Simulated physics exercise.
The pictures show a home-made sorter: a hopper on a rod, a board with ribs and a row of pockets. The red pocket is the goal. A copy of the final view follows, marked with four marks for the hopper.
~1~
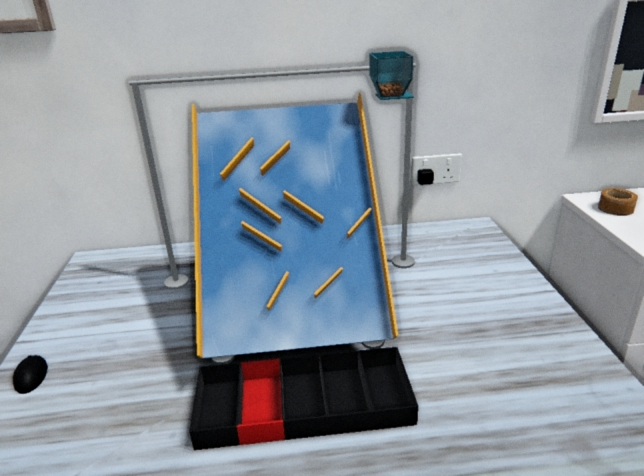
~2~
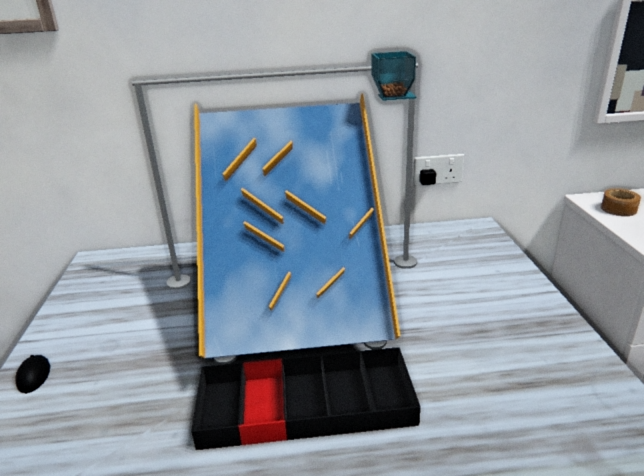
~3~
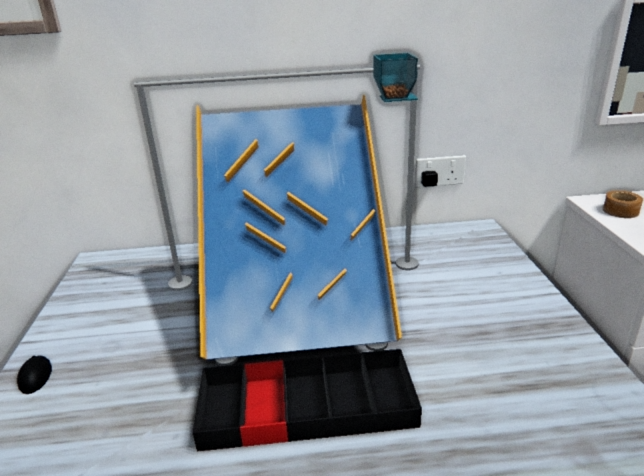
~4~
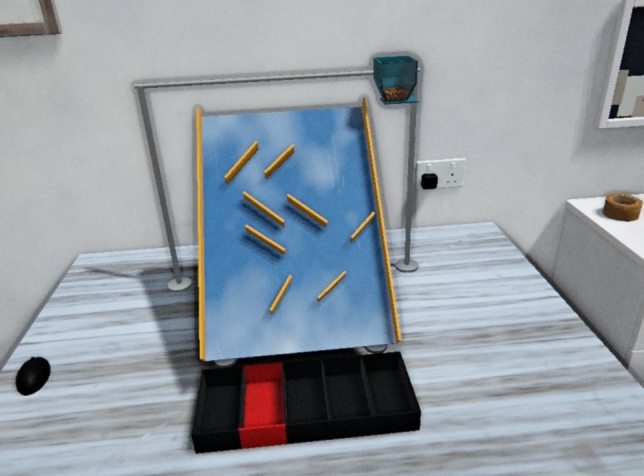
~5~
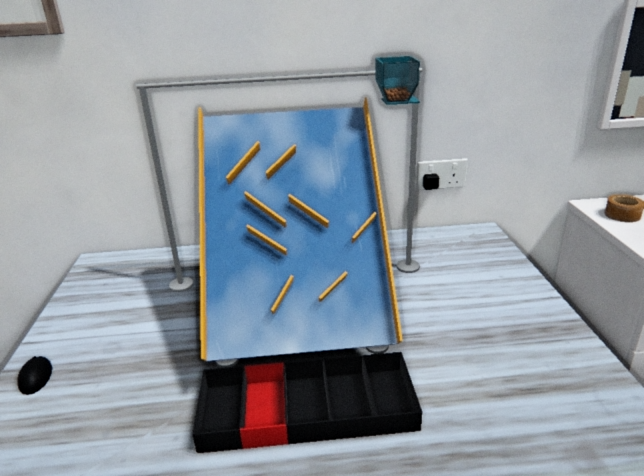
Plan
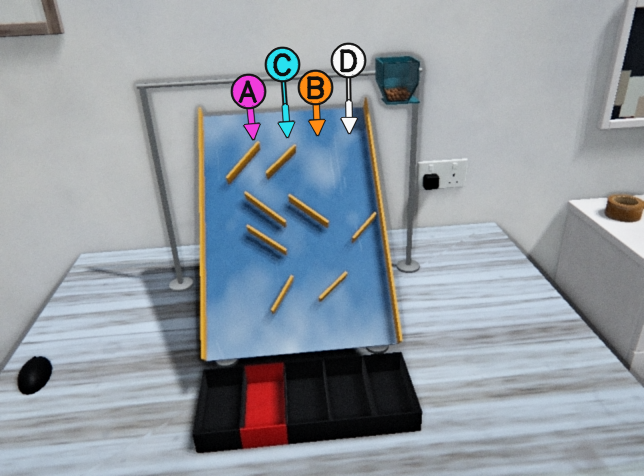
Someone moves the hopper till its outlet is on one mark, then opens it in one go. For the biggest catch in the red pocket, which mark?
D works best here.
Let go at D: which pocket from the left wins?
The second.
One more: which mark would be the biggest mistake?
A.
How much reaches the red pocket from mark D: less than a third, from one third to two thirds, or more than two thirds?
It is from one third to two thirds.
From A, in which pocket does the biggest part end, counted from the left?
The first.
On the marked copy, mark A meets the board at (252, 133); mark B meets the board at (317, 129); mark C meets the board at (287, 131); mark D meets the board at (349, 127).
With A, about a tenth in the red pocket, the larger part in other pockets, about a tenth outside the box.
With B, roughly a quarter in the red pocket, the larger part in other pockets, just a few outside the box.
With C, roughly a quarter in the red pocket, the larger part in other pockets.
With D, roughly half in the red pocket, roughly half in other pockets, just a few held on the board.
